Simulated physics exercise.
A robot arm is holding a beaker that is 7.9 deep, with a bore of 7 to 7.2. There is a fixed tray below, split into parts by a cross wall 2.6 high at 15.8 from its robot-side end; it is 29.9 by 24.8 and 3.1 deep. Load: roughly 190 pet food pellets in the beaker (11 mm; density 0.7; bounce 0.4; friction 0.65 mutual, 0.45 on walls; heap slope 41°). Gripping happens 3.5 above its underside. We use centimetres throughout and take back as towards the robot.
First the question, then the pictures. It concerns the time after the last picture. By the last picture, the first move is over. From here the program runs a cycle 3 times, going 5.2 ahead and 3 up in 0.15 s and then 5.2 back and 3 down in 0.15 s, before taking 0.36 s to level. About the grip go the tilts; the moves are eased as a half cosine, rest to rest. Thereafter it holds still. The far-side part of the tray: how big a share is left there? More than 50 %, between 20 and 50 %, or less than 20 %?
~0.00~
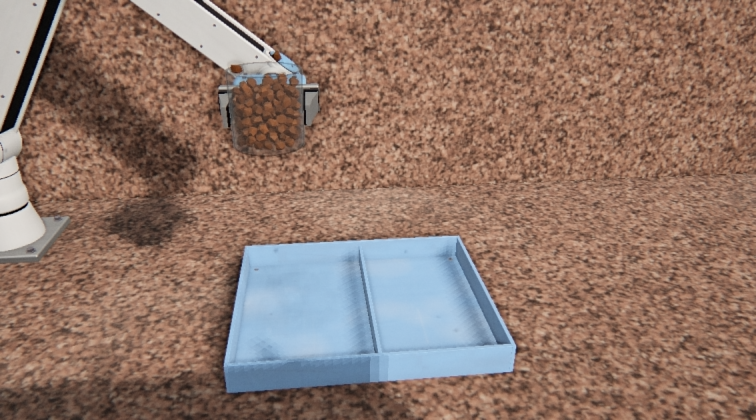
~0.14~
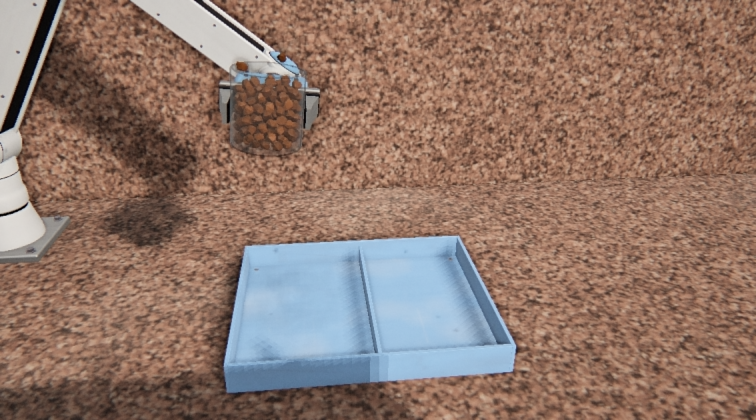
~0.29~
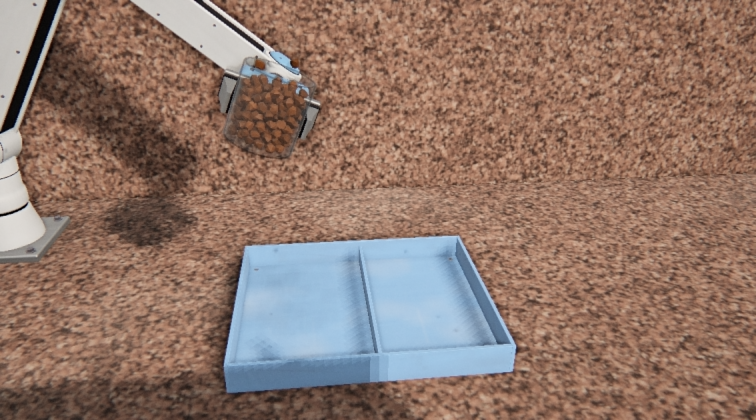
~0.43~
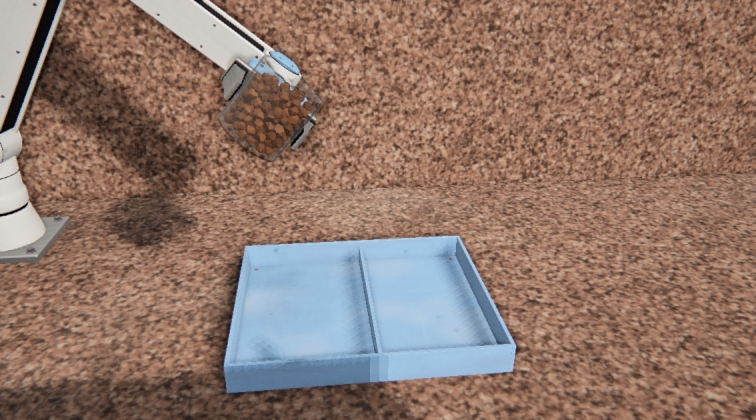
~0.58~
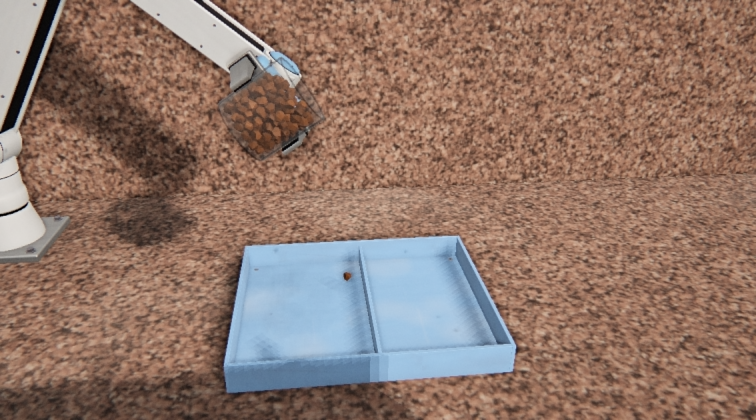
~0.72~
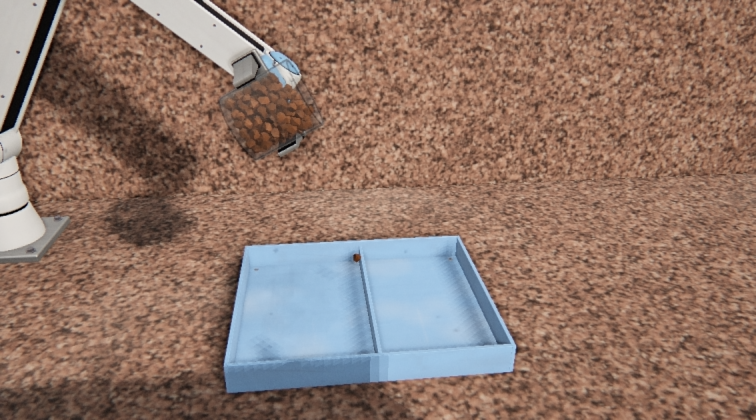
Between 20 and 50 %.
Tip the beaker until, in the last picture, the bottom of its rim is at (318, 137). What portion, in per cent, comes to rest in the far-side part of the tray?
60 percent or so.
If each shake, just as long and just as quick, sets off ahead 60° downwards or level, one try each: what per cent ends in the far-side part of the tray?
Estimates, in order: 0 % then 15 %.
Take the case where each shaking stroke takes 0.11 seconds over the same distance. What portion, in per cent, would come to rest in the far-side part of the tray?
I'd expect close to 60 per cent then.
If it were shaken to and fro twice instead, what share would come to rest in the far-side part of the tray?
In that case it would be roughly 25 per cent.
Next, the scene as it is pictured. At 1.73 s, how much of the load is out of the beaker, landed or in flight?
About 55 per cent so far.
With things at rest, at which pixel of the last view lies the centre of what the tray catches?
Roughly at (388, 307) in the last picture.
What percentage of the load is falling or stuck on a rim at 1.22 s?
Around 2 per cent of the load.
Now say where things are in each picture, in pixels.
In the first frame, beaker middle at (267, 109), level; upper third of the load around (267, 94), from x 235 to 295, top at y 55; 187 in the beaker.
In the second frame, beaker middle at (267, 109), tilted 6° forward; upper third of the load around (268, 94), from x 240 to 295, top at y 60.
In the third frame, beaker middle at (269, 110), tilted 21° forward; upper third of the load around (266, 95), from x 235 to 300, top at y 65.
In the fourth frame, beaker middle at (270, 110), tilted 41° forward; upper third of the load around (267, 97), from x 230 to 320, top at y 75; 186 in the beaker, 1 in flight or on a rim.
In the fifth frame, beaker middle at (271, 111), tilted 56° forward; upper third of the load around (265, 97), from x 230 to 345, top at y 80; 186 in the beaker, 1 in the robot-side part.
In the sixth frame, beaker middle at (271, 112), tilted 62° forward; upper third of the load around (266, 98), from x 230 to 355, top at y 80; 186 in the beaker, 1 in the robot-side part.
By 1.22 s, tilted 62° forward, highest piece 30 above the table; 139 in the beaker, 29 in the far-side part, 16 in the robot-side part, 3 in flight or on a rim.
By 1.73 s, tilted 49° forward, highest piece 27 above the table; 87 in the beaker, 59 in the far-side part, 37 in the robot-side part, 1 on the table or floor, 3 in flight or on a rim.
By 2.18 s, level, highest piece 29 above the table; 87 in the beaker, 59 in the far-side part, 40 in the robot-side part, 1 on the table or floor.
By 3.23 s, level, highest piece 28 above the table; 87 in the beaker, 59 in the far-side part, 40 in the robot-side part, 1 on the table or floor.
Final count, 87 in the beaker, 59 in the far-side part, 40 in the robot-side part, 1 on the table or floor. That is 32 % in the far-side part of the tray.
